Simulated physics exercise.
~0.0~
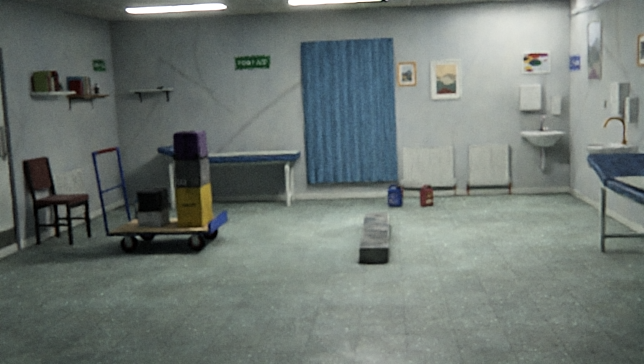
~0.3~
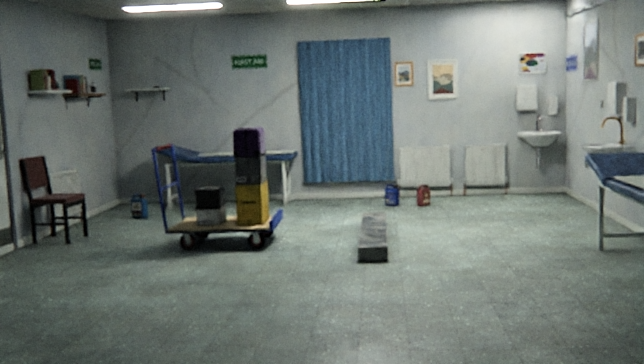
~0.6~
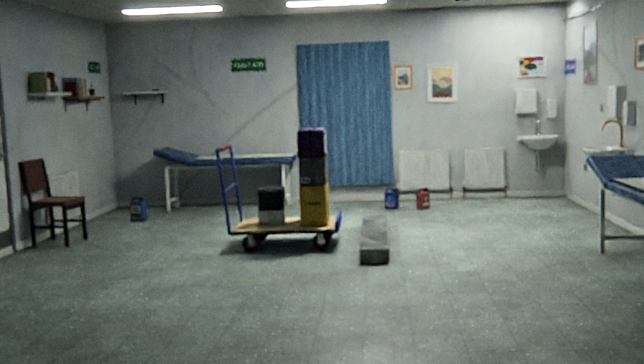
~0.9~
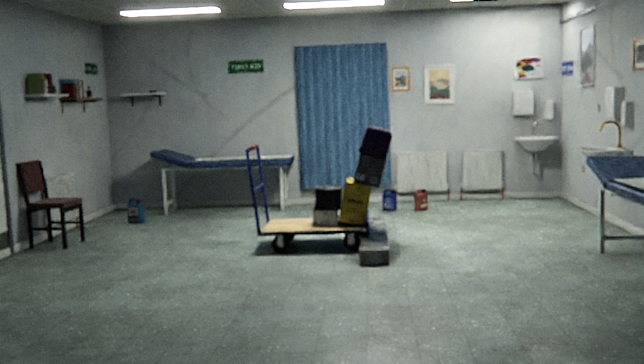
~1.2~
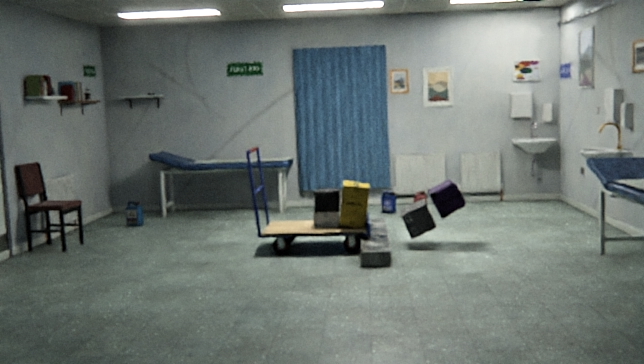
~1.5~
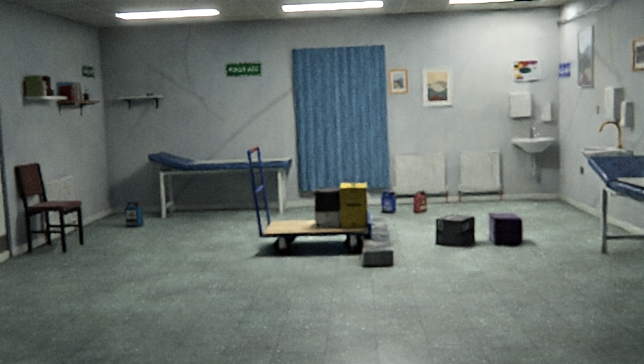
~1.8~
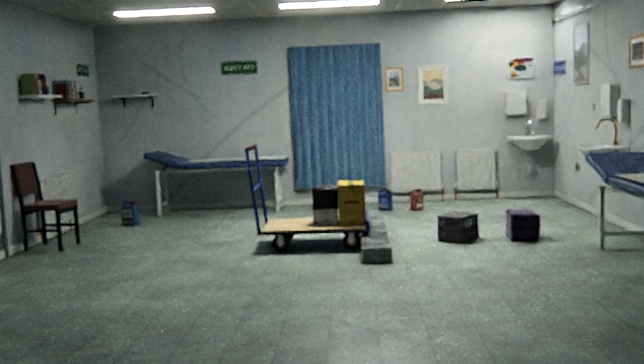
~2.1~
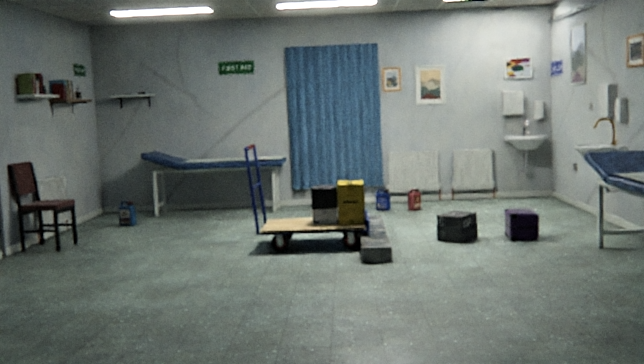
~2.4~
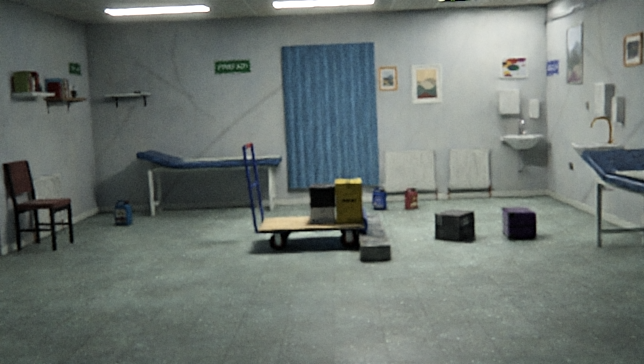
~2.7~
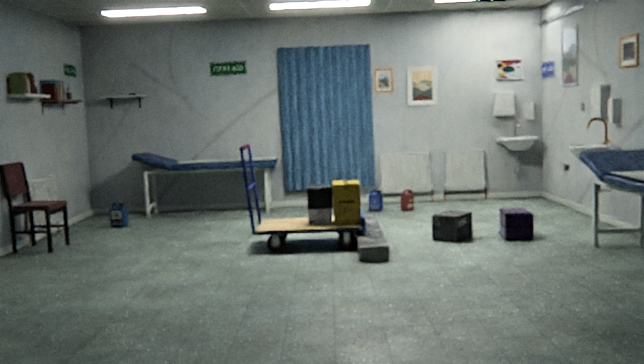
To begin with, a flat trolley with a blue handle rolls to the right across a tiled room with a blue curtain, carrying a stack of purple, grey and yellow boxes beside a smaller dark and pale pile. It reaches a low grey kerb on the floor and stops abruptly. The yellow carton leans forward, and the purple suitcase and grey parcel above it tip over the front edge. Both tumble to the floor beyond the kerb and come to rest on their sides. The yellow carton rocks back upright and stays on the deck beside the smaller pile.
